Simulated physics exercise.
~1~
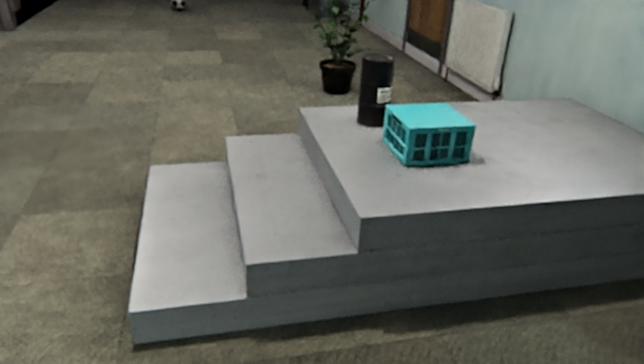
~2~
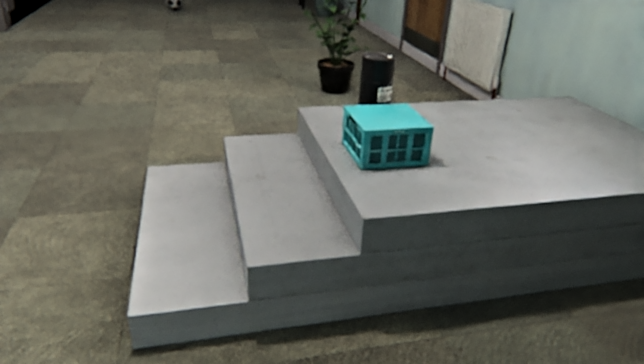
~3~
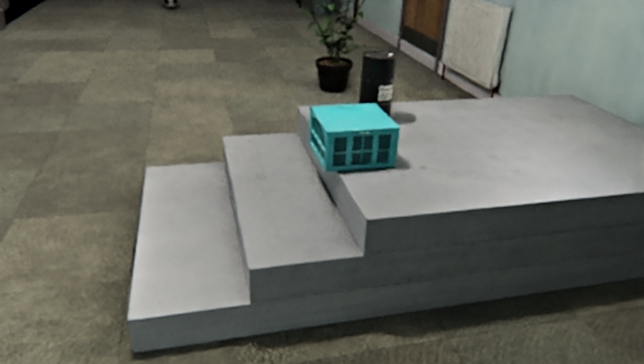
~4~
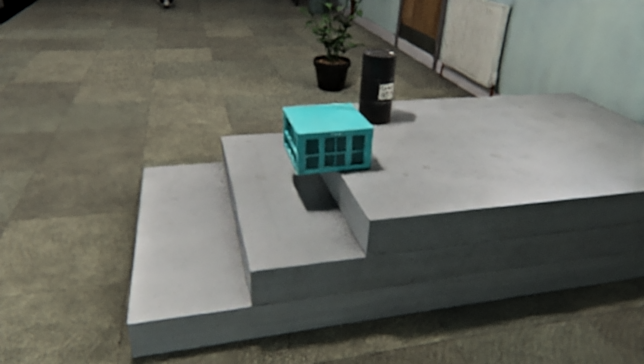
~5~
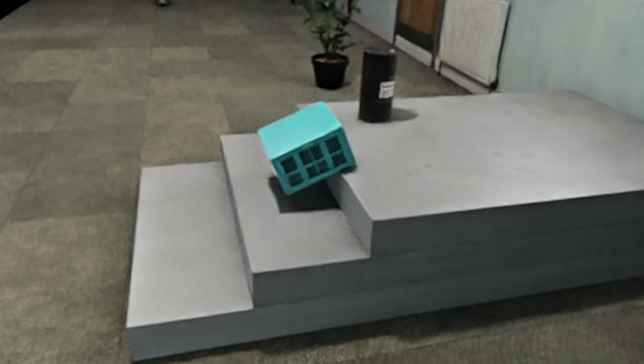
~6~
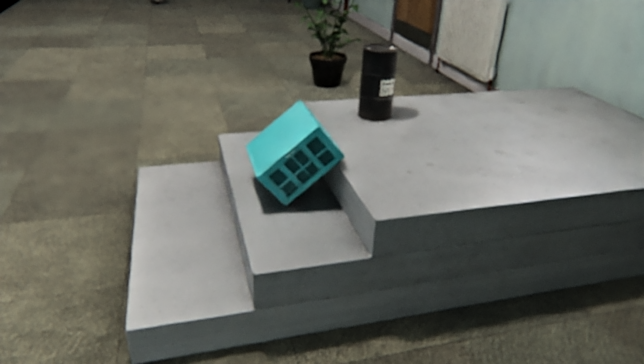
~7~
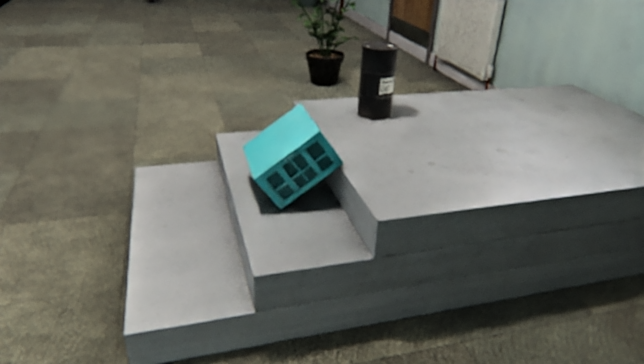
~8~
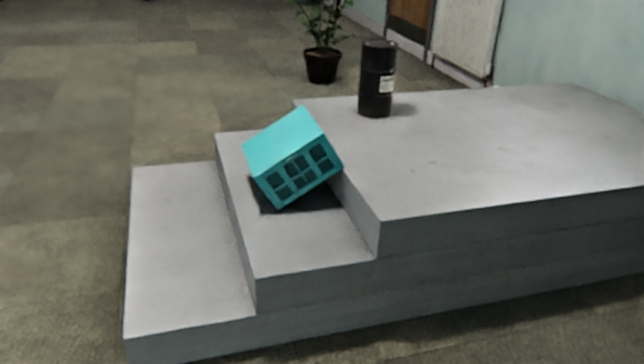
On a gray landing, a turquoise crate slides left past a black canister and tips onto the step below.
